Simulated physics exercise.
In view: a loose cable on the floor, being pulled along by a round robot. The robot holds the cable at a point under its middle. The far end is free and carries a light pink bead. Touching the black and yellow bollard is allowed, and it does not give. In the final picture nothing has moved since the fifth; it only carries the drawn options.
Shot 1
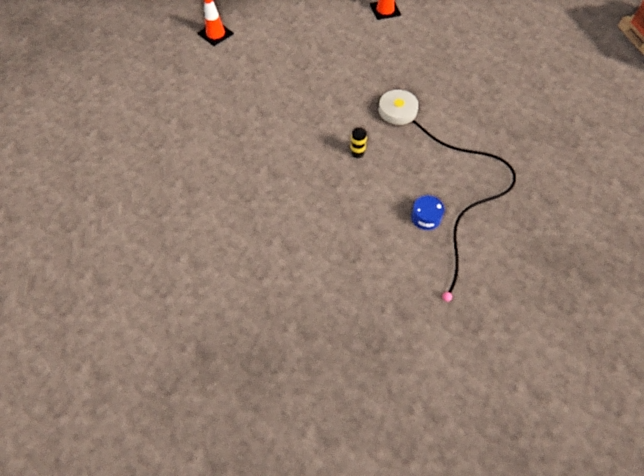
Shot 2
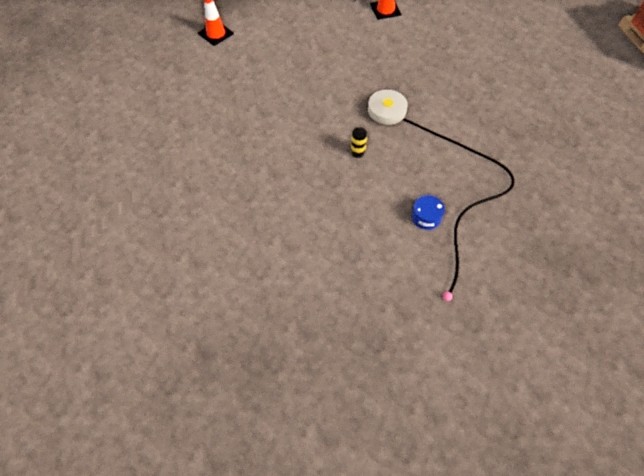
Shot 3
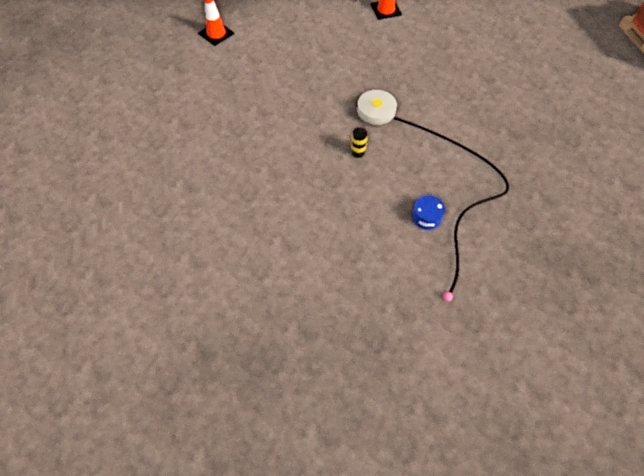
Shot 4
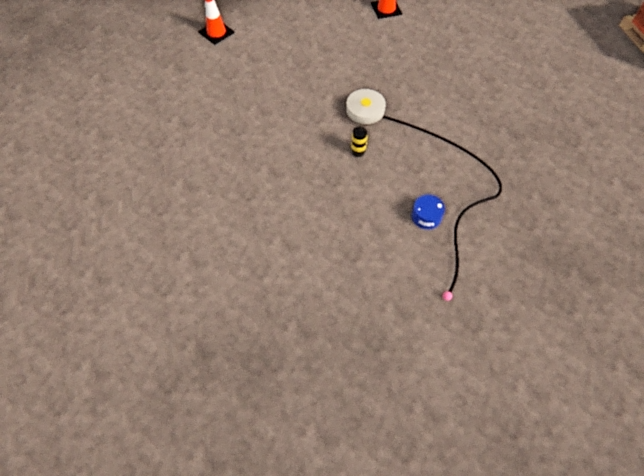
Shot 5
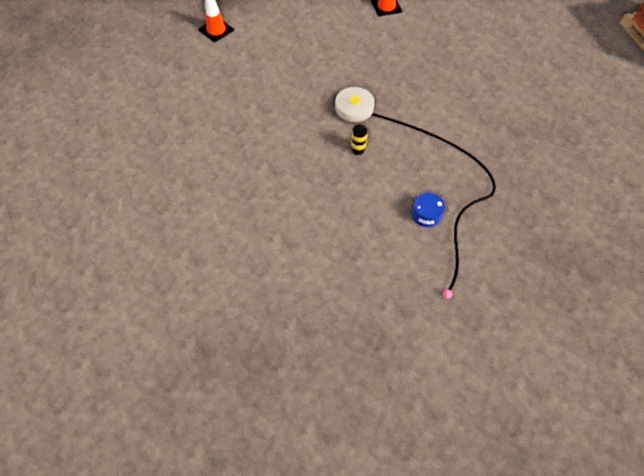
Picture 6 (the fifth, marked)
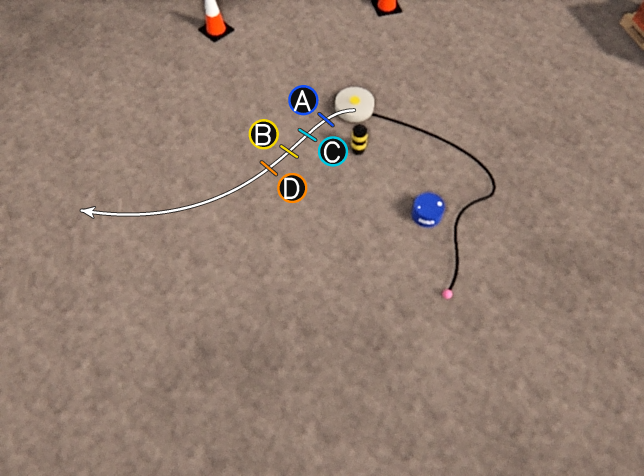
A round white robot slid slowly left across the floor past the top of a black and yellow bollard, drawing its black cable straighter while the pink-beaded end and the blue tub stayed put.
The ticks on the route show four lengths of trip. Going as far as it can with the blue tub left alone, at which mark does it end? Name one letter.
All is well up to D.
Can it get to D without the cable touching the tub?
Yes.
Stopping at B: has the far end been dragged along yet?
By then, no.
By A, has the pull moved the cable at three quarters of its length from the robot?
No.
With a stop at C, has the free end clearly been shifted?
No.
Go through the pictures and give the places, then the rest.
Free end (447, 297); blue tub (428, 213); bollard (358, 143), in the first picture.
Robot (387, 108); free end (448, 296), in the second picture.
Robot (377, 108); bollard (359, 143), in the third picture.
Robot (366, 107); blue tub (428, 212), in the fourth picture.
Robot (355, 105); free end (447, 294); blue tub (428, 210); bollard (359, 140), in the fifth picture.
On the marked copy, A at (326, 120); B at (289, 152); C at (307, 135); D at (269, 168); the route from (354, 110) via (240, 187) to (81, 210).
With D. Early on, robot (320, 119), middle of the cable (463, 167), free end (447, 294).
Further on, robot (293, 143), middle of the cable (444, 165), free end (447, 294).
At the end, robot (268, 164), middle of the cable (415, 168), free end (447, 294); only the bollard has been touched, if anything.
As for the rest, A is safe but short; B is safe but short; C is safe but short.
